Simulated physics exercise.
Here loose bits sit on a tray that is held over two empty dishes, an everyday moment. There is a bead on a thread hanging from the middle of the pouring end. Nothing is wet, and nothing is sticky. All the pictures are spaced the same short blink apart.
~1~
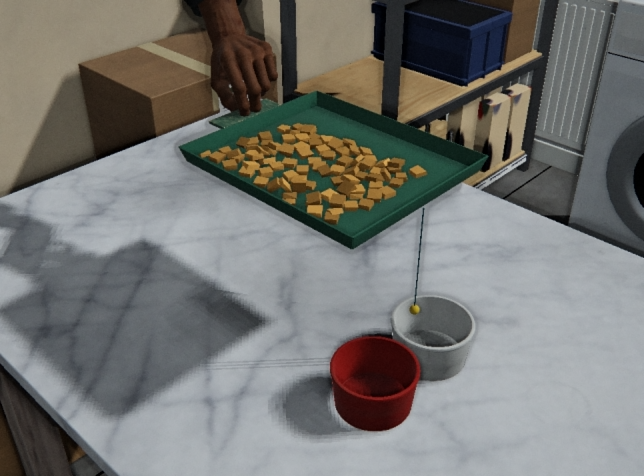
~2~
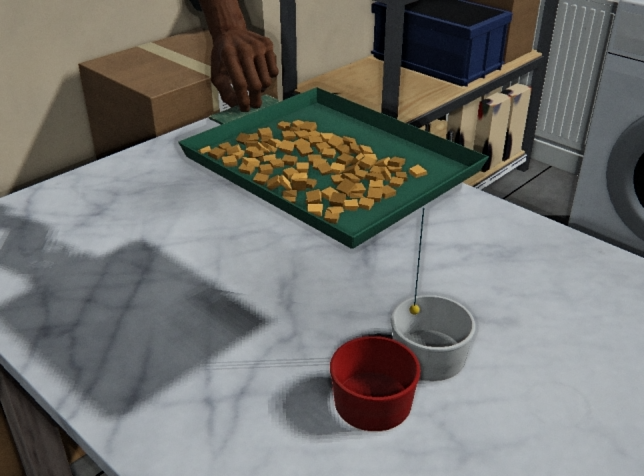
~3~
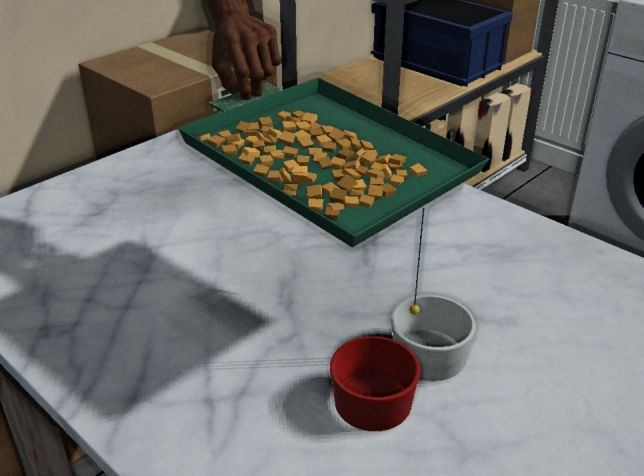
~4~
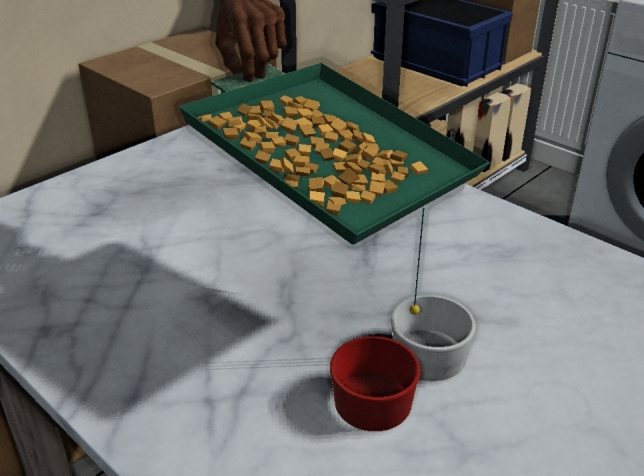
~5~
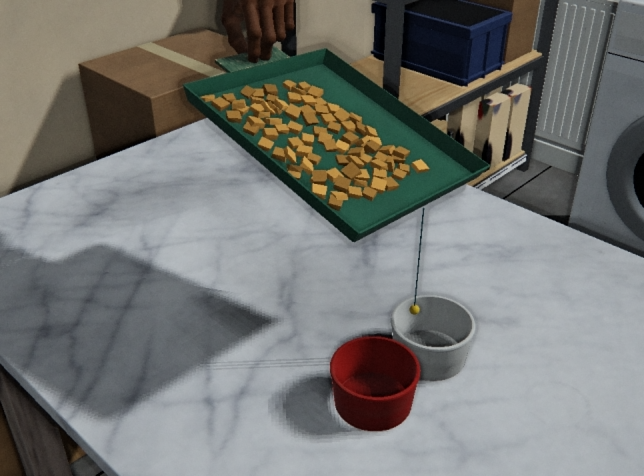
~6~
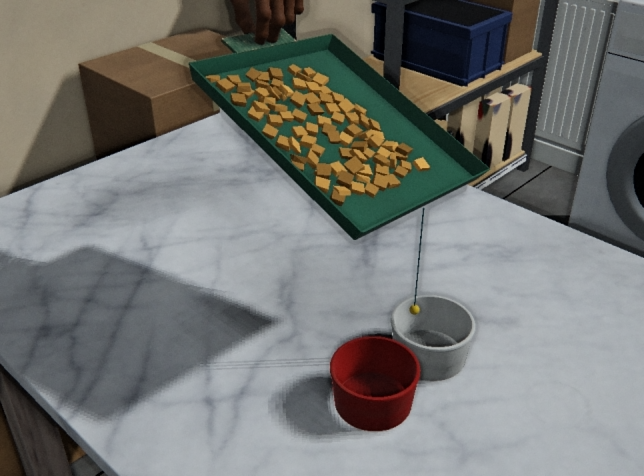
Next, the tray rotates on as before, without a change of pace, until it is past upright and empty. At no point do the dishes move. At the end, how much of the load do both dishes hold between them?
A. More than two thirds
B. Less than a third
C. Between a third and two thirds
B.
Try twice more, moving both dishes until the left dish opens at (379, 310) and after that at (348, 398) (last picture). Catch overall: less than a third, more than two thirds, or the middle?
Two tries, in turn: Below one third and under a third.
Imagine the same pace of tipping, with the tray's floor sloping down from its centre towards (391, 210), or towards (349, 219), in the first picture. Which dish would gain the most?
Try one: Left-side dish; try two: Left-side dish.
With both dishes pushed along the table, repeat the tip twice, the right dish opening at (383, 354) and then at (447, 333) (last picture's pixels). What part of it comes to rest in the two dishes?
Trial 1 around 0 percent, trial 2 around 30 percent.
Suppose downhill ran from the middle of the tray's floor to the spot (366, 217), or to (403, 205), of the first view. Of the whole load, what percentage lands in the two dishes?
The first try gives close to 80 percent; the next gives 50 percent.
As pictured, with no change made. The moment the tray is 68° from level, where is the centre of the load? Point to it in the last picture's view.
The centre of the load shows up near (437, 178) in the last view.
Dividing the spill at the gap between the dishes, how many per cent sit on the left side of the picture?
It works out at some 0 percent.
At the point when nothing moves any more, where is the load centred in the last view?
(473, 343).
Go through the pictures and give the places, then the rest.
Corners of the pouring end (353, 233) and (481, 156), level; middle of the load (319, 166), cereal squares; left dish (407, 403); right dish (464, 354); bead on its thread (414, 310), in the first frame.
Corners of the pouring end (353, 232) and (481, 156), level; middle of the load (319, 164), in the second frame.
Corners of the pouring end (354, 231) and (482, 158), tipped barely, lowest at the right corner; middle of the load (320, 158), in the third frame.
Corners of the pouring end (357, 229) and (483, 161), tipped a little, lowest at the right corner; middle of the load (322, 148), in the fourth frame.
Corners of the pouring end (359, 227) and (483, 164), tipped clearly, lowest at the right corner; middle of the load (325, 139), in the fifth frame.
Corners of the pouring end (362, 226) and (484, 167), tipped clearly, lowest at the right corner; middle of the load (329, 130); left dish (407, 403); right dish (464, 354), in the sixth frame.
Just after the last frame, tray tipped steeply; almost all on the tray; about a tenth in the air.
A moment on, tray tipped past a quarter turn; roughly a third on the tray; about a tenth in the right dish; roughly a third outside both; roughly a quarter in the air.
Further on, tray tipped past a quarter turn; roughly a quarter in the right dish; the larger part outside both.
When it is over, tray tipped past a quarter turn; not one in the left dish; roughly a quarter in the right dish; the larger part outside both.
